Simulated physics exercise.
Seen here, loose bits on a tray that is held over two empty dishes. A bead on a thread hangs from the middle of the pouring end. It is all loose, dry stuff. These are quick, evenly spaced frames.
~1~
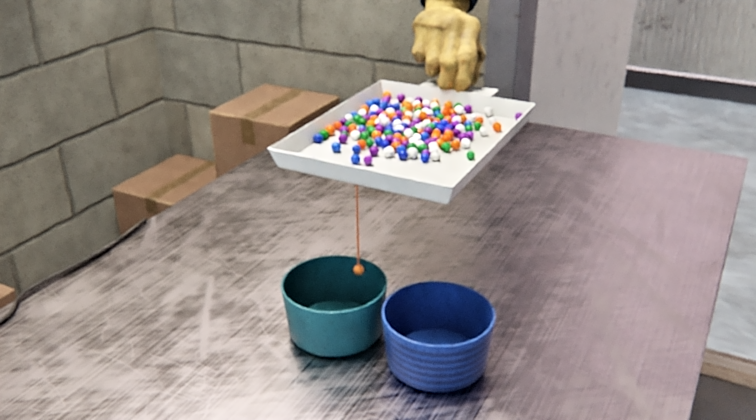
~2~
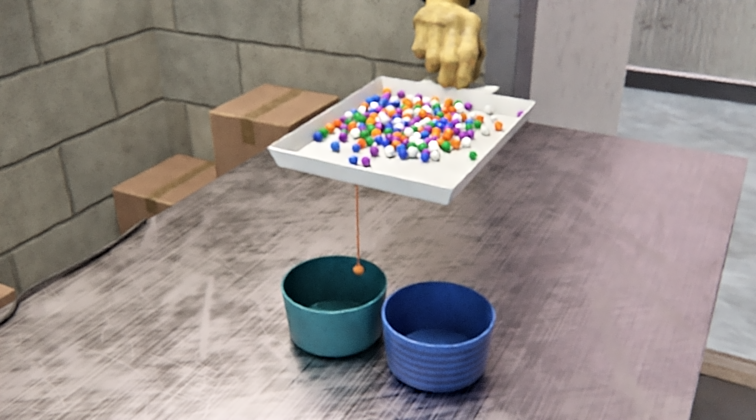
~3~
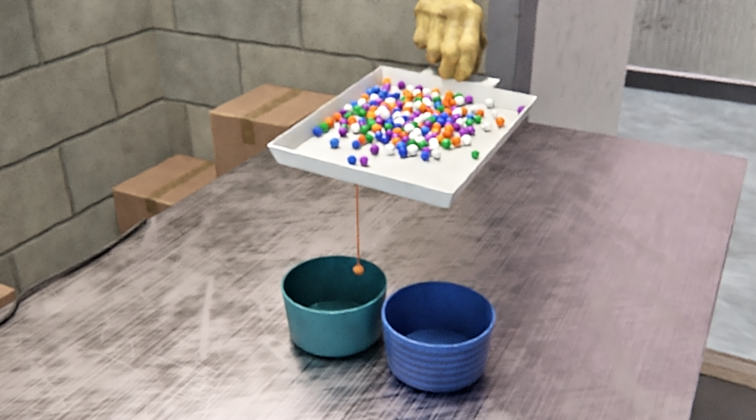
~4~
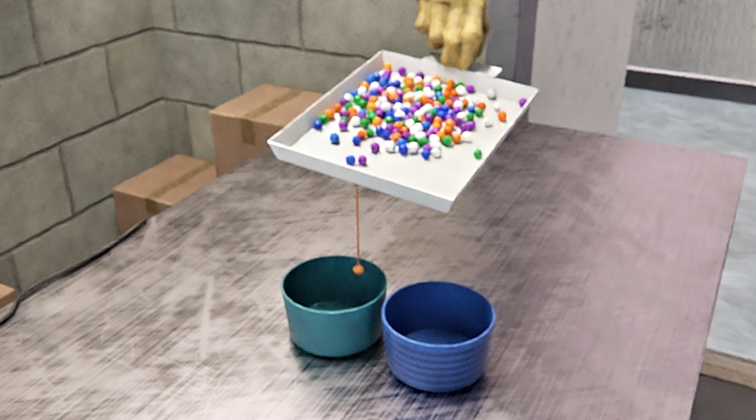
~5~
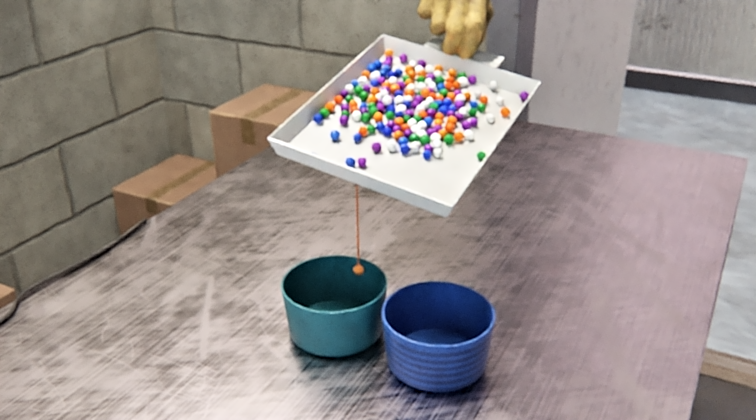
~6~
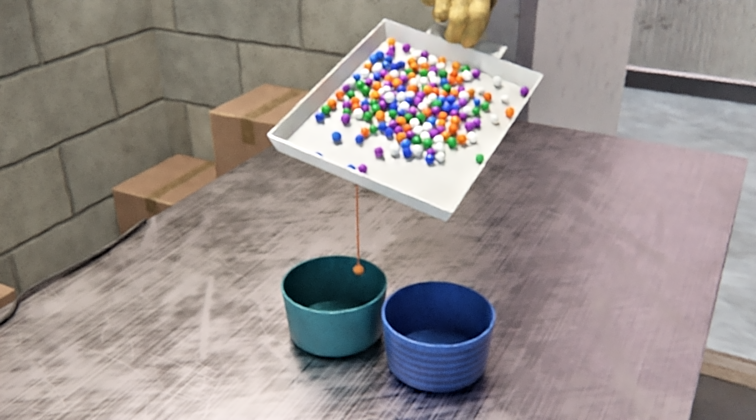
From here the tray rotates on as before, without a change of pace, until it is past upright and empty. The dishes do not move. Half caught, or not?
They take more than half between them.
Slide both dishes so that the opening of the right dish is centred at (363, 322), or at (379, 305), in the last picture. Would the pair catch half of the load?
At the first place less than half, at the second below a half.
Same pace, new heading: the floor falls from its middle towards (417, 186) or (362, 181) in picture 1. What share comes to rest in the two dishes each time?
In turn 80 and 40 in a hundred.
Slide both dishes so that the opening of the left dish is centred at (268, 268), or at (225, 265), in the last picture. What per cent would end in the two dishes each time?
First some 0, then 0 per cent.
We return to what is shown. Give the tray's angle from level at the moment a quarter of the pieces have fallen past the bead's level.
At about 65°.
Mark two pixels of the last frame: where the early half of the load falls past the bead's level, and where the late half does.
At about (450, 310), then at (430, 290).
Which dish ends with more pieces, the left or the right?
The winner is right.
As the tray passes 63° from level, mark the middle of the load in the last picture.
Near (439, 228).
Soon, tray tipped steeply; about half on the tray; about a quarter in the right dish; a stray few outside both; about a quarter in the air.
A while on, tray tipped past a quarter turn; a stray few on the tray; nearly all in the right dish; a small part outside both.
Towards the end, tray tipped past a quarter turn; nearly all in the right dish; a small part outside both.
Finally, tray tipped past a quarter turn; nearly all in the right dish; none in the left dish; a small part outside both.
